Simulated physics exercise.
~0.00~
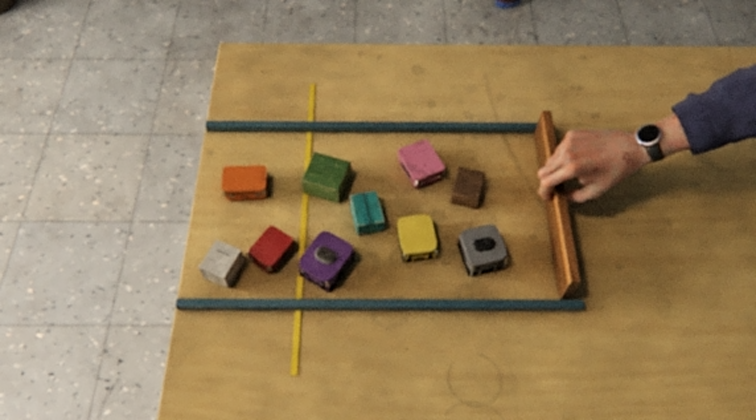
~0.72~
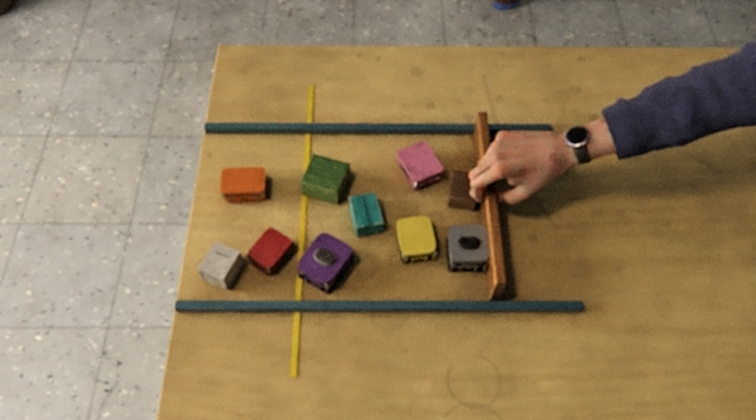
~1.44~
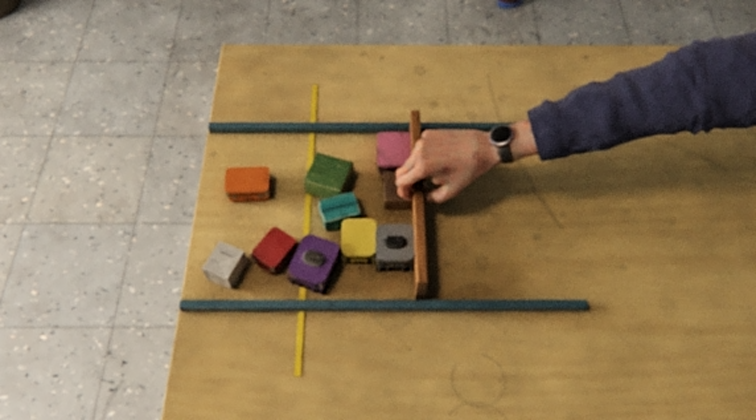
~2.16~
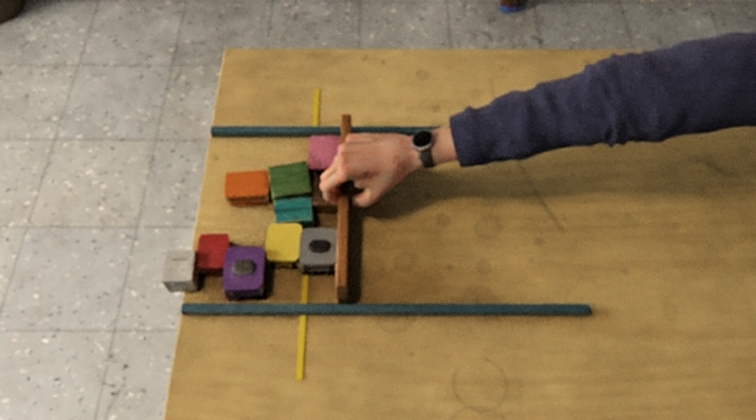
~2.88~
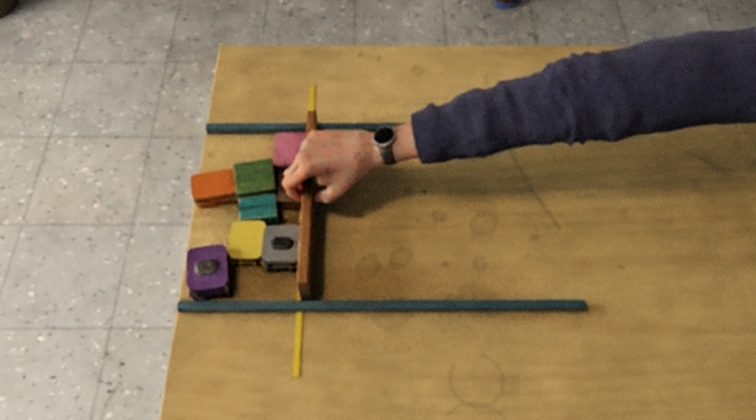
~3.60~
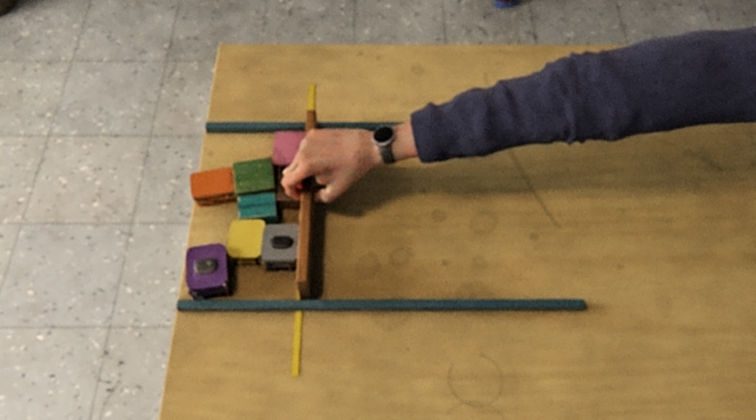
A hand with a dark watch and blue sleeve holds an upright wooden board at the right of a channel between two teal strips on a wooden table, seen from above. Small coloured blocks and cases lie scattered toward the table's left end, where a yellow tape crosses. The hand slides the board left, gathering the grey case and brown block, then the pink and yellow pieces. The crowded pieces shove the purple, red and white ones toward the edge. The board stops at the tape, with the red and white pieces gone over the end and the rest still on the table.
